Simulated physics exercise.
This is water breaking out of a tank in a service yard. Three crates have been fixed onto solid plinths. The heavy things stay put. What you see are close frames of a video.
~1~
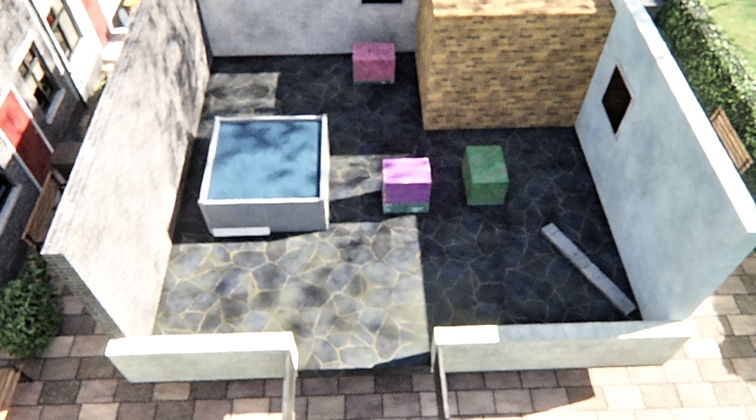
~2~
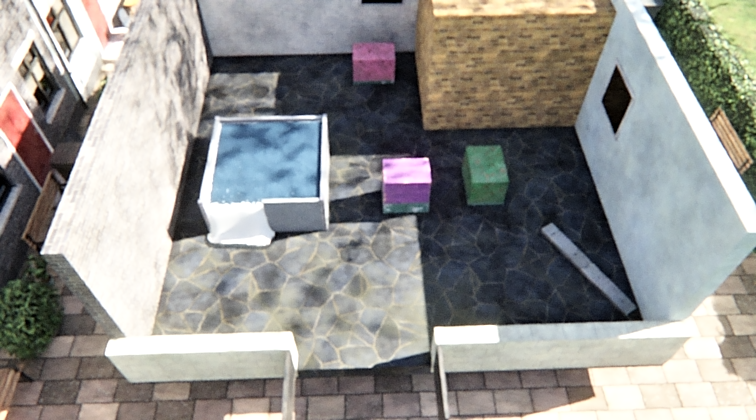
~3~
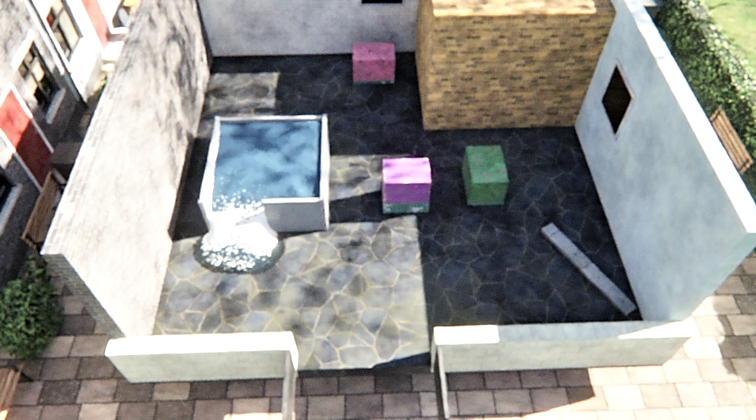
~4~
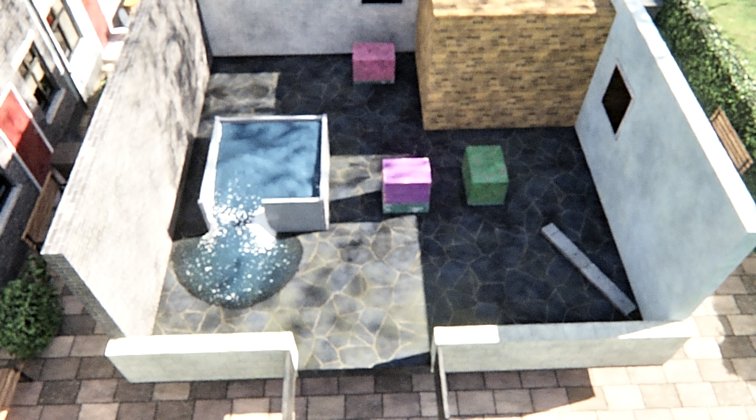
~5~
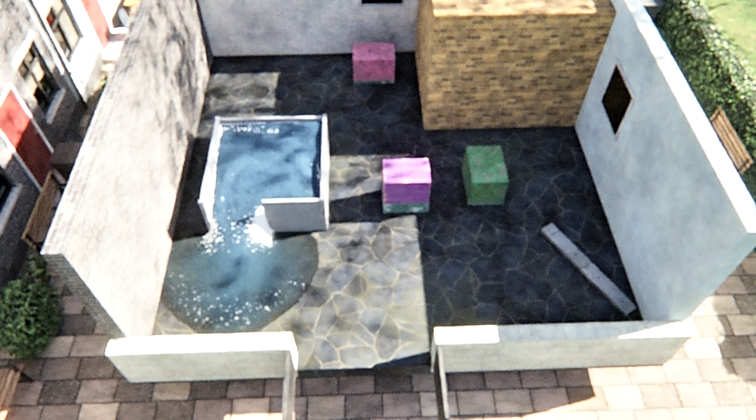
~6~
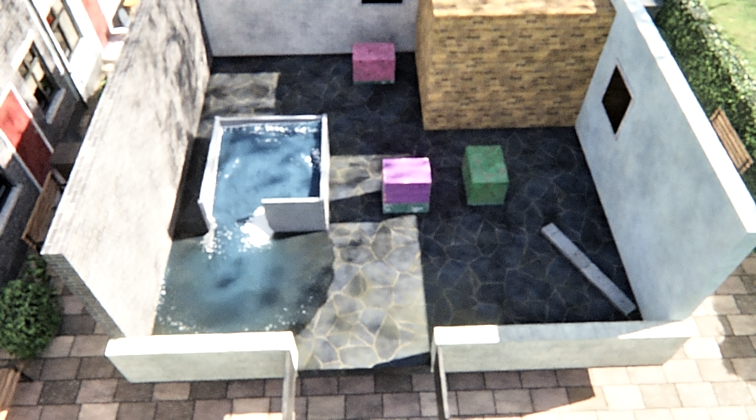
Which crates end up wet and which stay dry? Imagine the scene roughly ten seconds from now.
The green crate gets wet; the pink crate stays dry; the purple crate stays dry.
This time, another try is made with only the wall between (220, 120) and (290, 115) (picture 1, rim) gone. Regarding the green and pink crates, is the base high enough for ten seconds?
Green gets drenched; pink gets drenched.
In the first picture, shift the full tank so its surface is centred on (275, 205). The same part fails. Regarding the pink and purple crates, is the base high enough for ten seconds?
Result: Pink is swamped, purple is untouched.
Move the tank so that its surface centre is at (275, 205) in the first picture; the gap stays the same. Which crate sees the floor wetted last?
The pink crate comes last.
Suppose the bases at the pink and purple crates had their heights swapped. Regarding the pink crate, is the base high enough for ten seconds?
Well, the pink one stays untouched then.
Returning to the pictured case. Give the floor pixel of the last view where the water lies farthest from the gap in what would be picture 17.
The flood front should get to about (436, 349).
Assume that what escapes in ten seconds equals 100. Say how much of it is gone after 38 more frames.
Share gone by then: About 70 %.
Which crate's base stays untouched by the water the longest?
My guess: The pink-painted one.
A moment on, water covers 15 % of the floor; the green crate not reached, the pink crate not reached, the purple crate not reached.
Next, water covers 15 % of the floor; the green crate not reached, the pink crate not reached, the purple crate not reached.
Then, water covers 35 % of the floor; the green crate not reached, the pink crate not reached, the purple crate water round its plinth.
Later, water covers 65 % of the floor; the green crate water round its plinth, the pink crate not reached, the purple crate water round its plinth.
In the end, water covers 90 % of the floor; the green crate was topped, the pink crate stayed above the water, the purple crate stayed above the water.
